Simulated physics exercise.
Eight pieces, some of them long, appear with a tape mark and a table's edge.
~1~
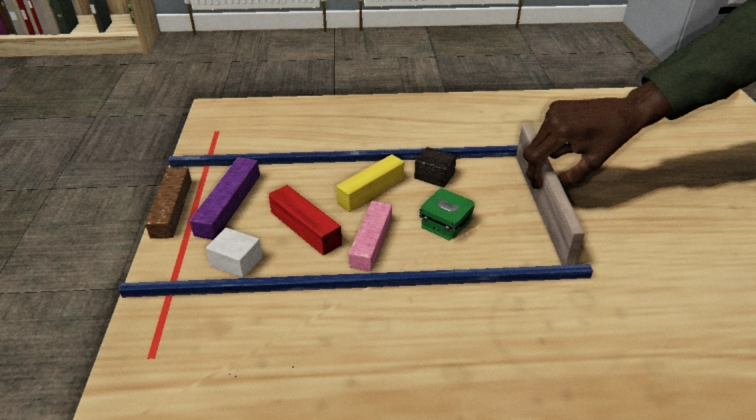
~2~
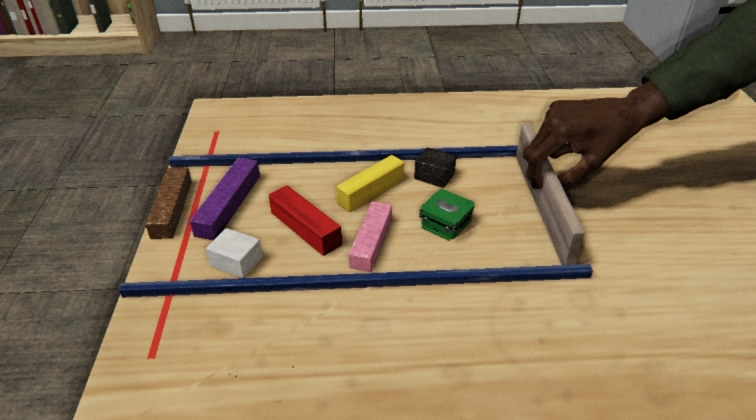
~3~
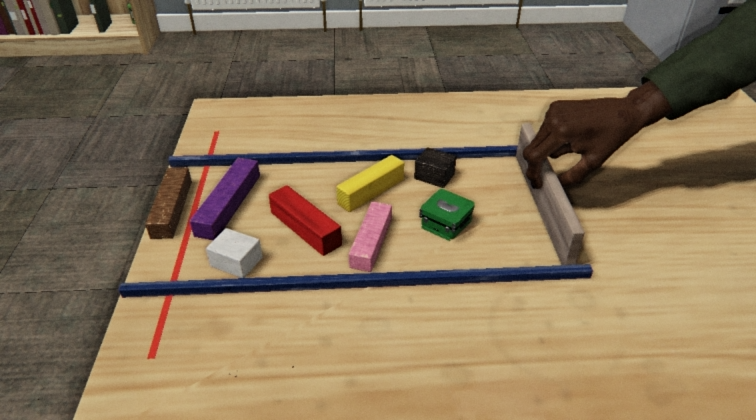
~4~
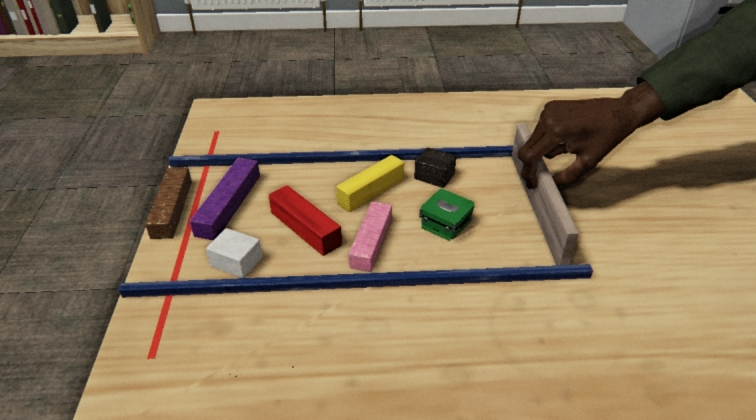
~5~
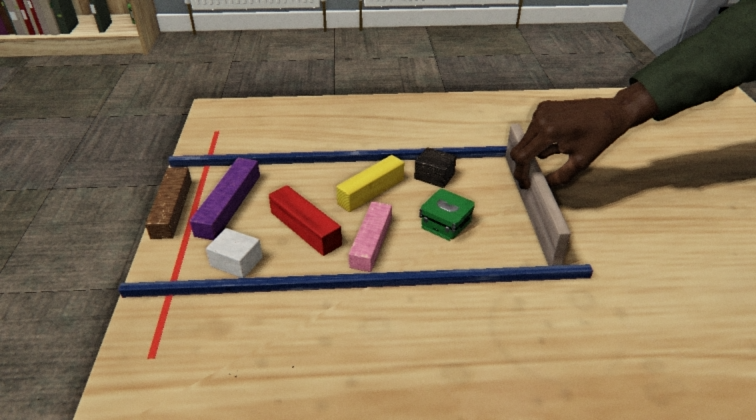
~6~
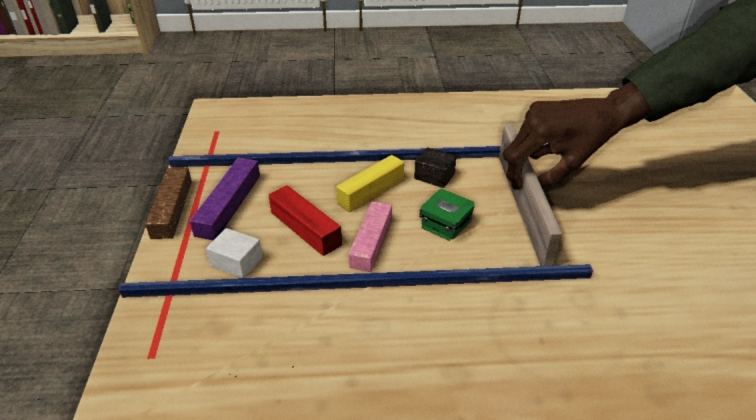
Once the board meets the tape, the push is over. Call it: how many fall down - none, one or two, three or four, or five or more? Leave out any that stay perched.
Call: Five or more fall down.
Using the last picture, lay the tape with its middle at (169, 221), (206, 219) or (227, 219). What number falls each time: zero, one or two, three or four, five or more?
In turn: Five or more; three or four; three to four.
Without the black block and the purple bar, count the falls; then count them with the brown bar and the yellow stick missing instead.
That gives 4 in the first case, then 4 in the second.
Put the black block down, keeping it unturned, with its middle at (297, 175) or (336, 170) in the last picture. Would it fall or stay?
The black block: Stays put, then stays put.
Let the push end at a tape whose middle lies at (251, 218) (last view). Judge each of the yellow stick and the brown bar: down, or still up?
Well, the yellow stick is left in place and the brown bar topples off.
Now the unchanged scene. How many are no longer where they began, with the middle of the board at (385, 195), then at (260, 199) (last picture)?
5 by the first point, 8 by the second.
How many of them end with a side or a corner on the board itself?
The figure is 2.
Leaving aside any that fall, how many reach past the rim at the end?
My count gives 0.
Soon after, none off yet; brown bar at rest near (170, 202); purple bar at rest near (228, 197); white block at rest near (235, 253).
At rest, the number that fall off is five or more; fallen, yellow stick, pink bar, red stick, white block, purple bar and brown bar.
